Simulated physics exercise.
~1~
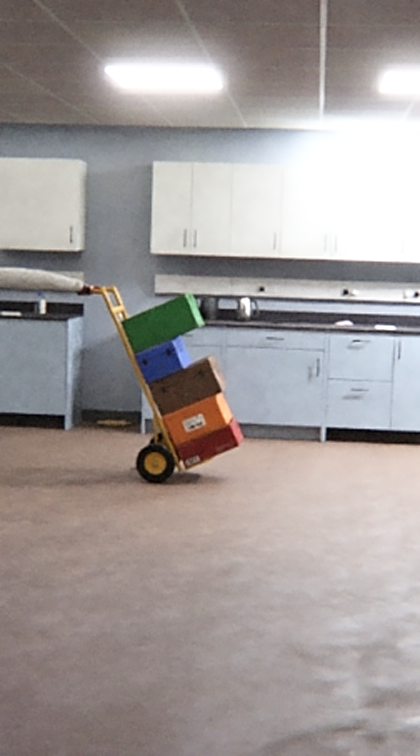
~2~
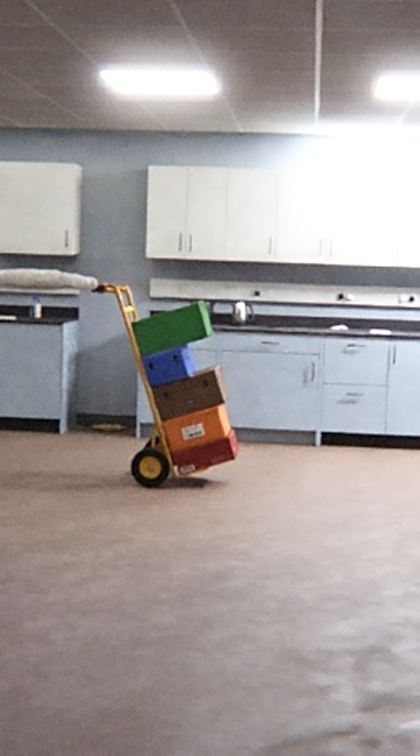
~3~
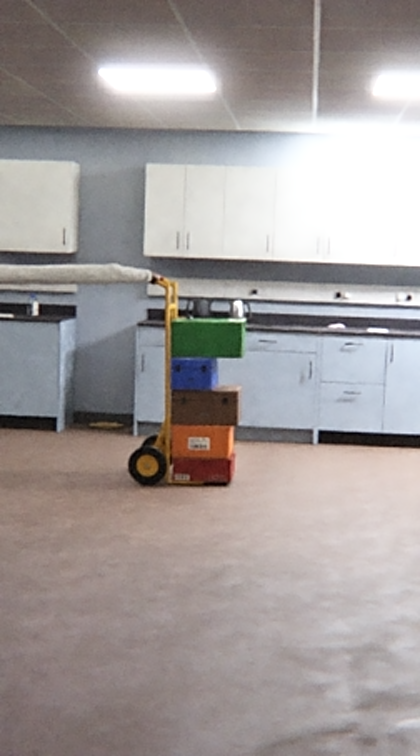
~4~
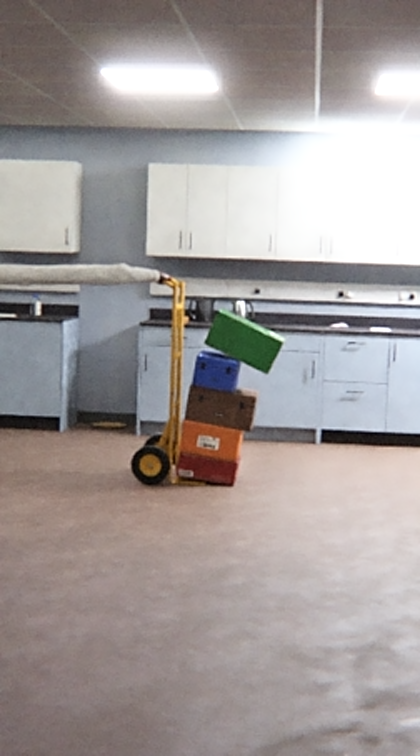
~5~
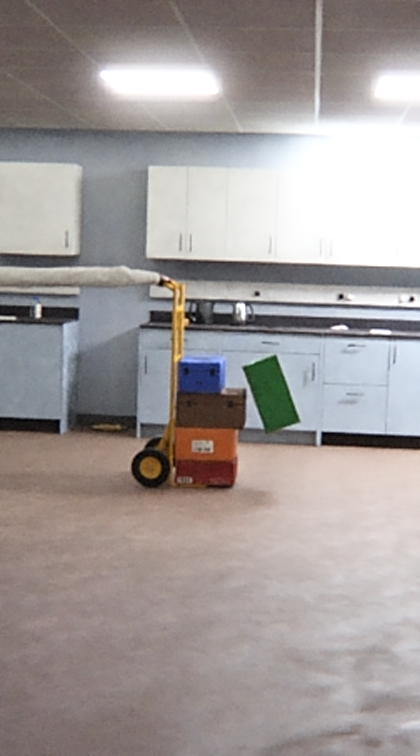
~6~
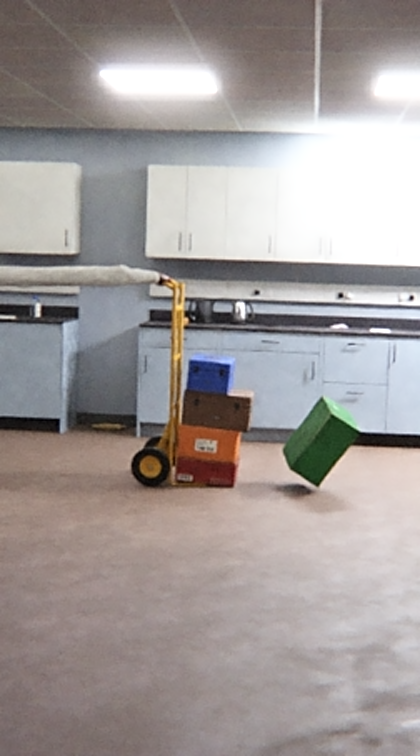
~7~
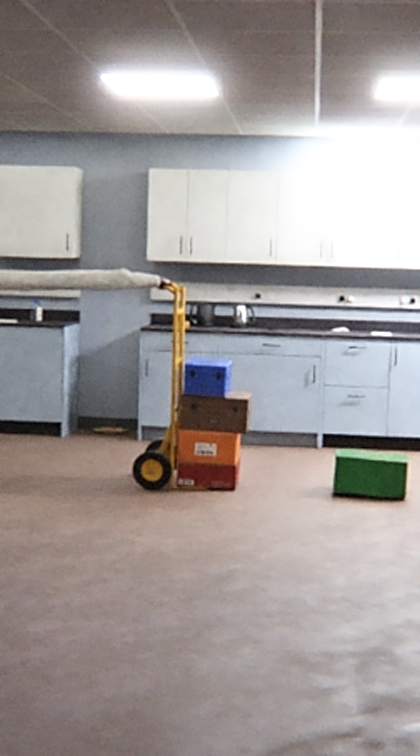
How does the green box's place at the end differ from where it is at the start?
At the start the green box is on top of the stack on the hand truck, and at the end it lies on the floor to the right of the truck.
